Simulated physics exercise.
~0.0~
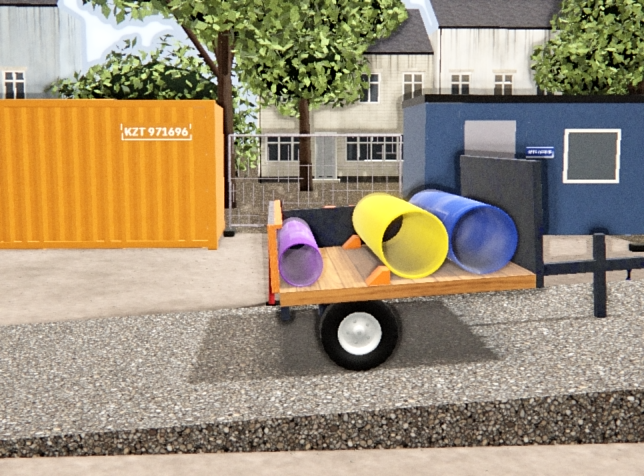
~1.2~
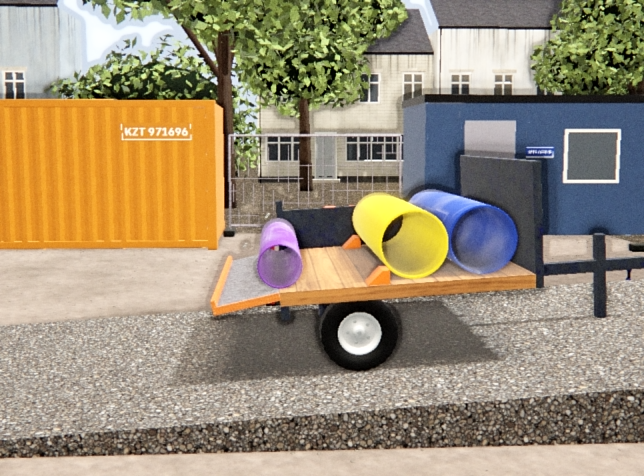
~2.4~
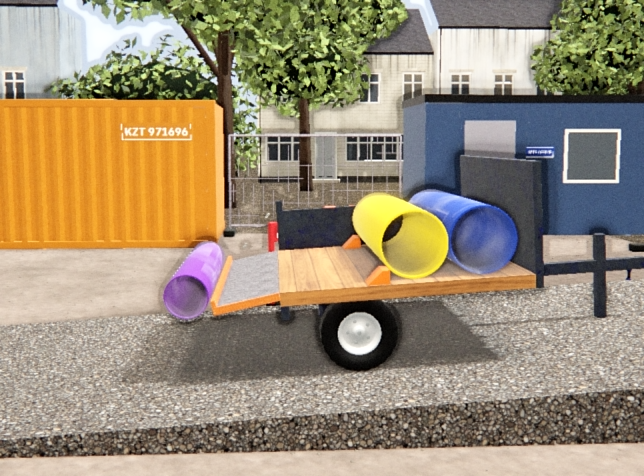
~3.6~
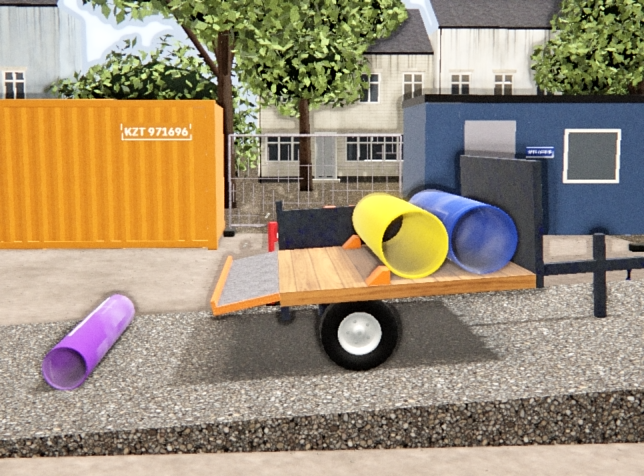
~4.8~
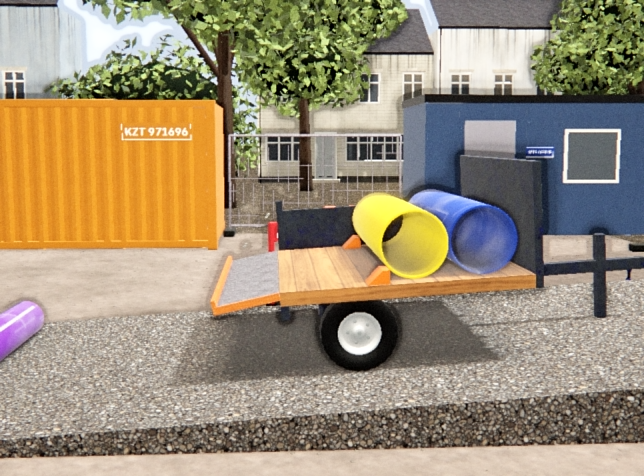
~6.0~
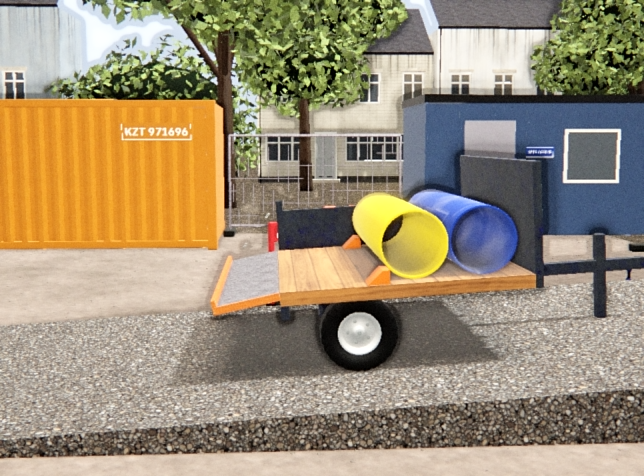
At first, a small flatbed trailer stands on gravel with purple, yellow and blue plastic pipes lying on its wooden bed, an orange chock beside the yellow one. The gate at the left end swings down and hangs at a slight slope, and the purple pipe rolls left onto it. The pipe then drops off the gate's outer edge. It lands on the gravel and keeps rolling left, turning as it goes, until it leaves view. At the end, the gate is still lowered, and the yellow and blue pipes remain in place on the bed.
